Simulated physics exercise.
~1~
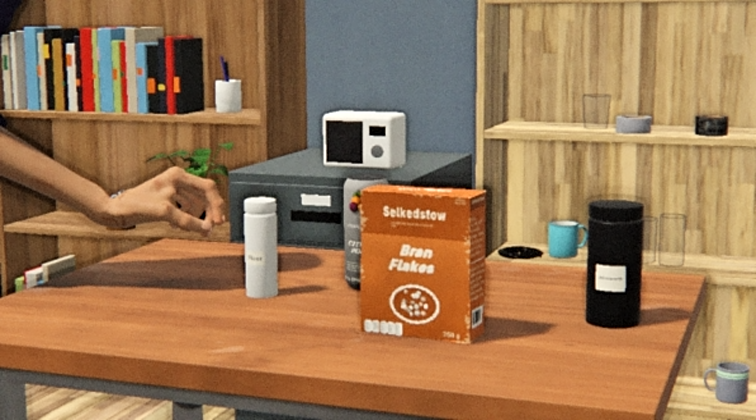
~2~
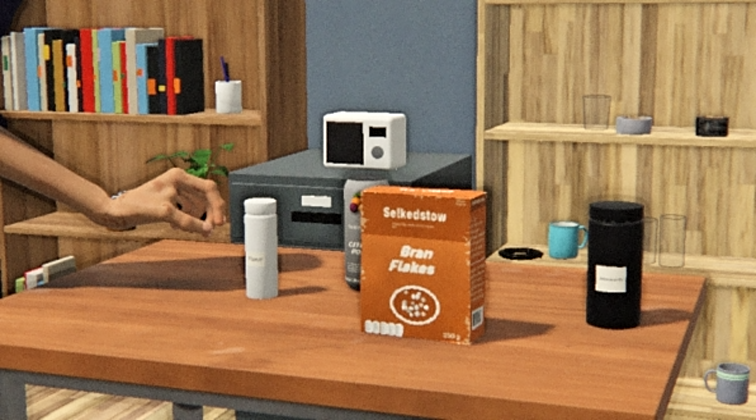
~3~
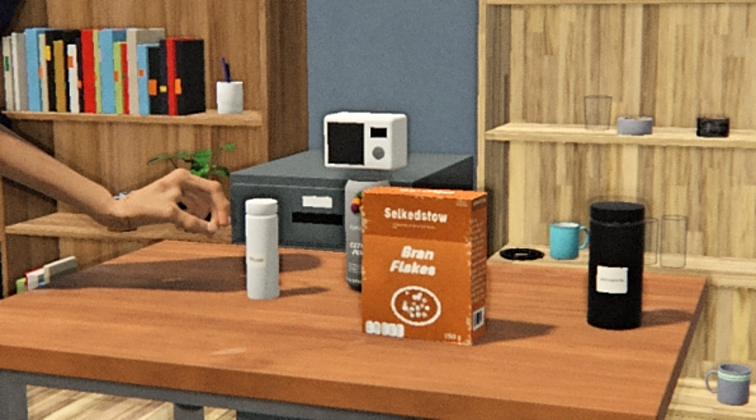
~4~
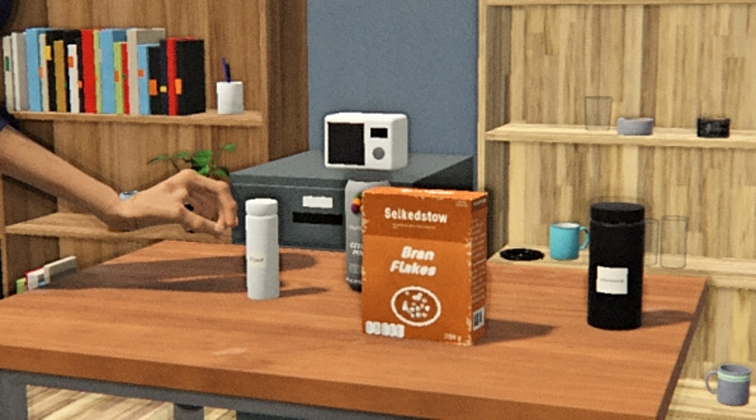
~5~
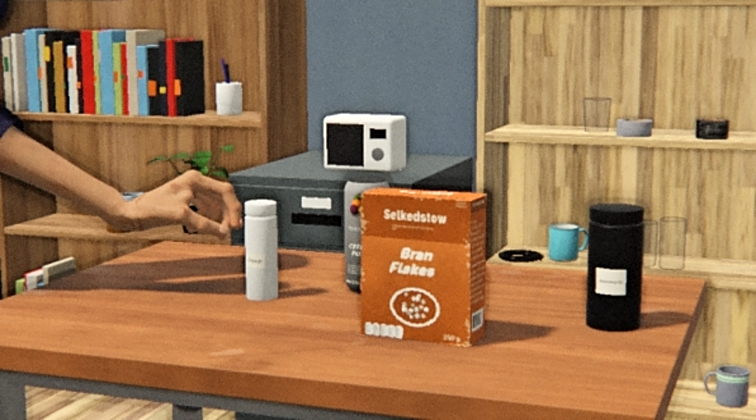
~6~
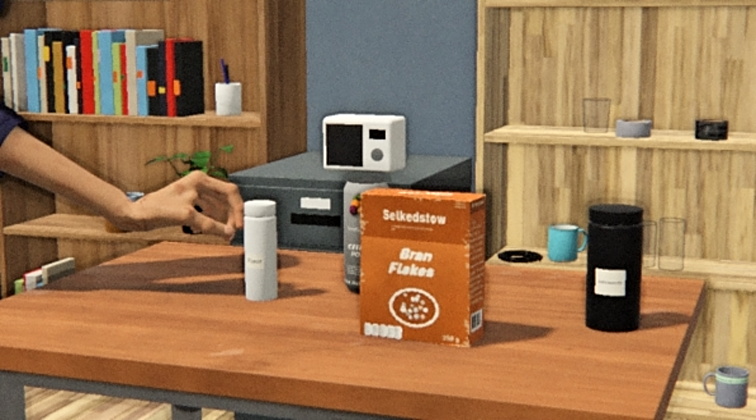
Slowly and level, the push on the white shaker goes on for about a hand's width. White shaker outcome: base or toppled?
Watch, it loses its footing and that's that.
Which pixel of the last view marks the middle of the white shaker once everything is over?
At about (328, 288).
Then, 0.40 s on from there, white shaker turned 20° from how it was put near (277, 249).
Then, 0.70 s on from there, white shaker on its side near (325, 287).
Then, 0.80 s on from there, white shaker on its side near (328, 288).
In the end, toppled on the table, white shaker. At the end, from the last picture's camera, white shaker near (328, 288).
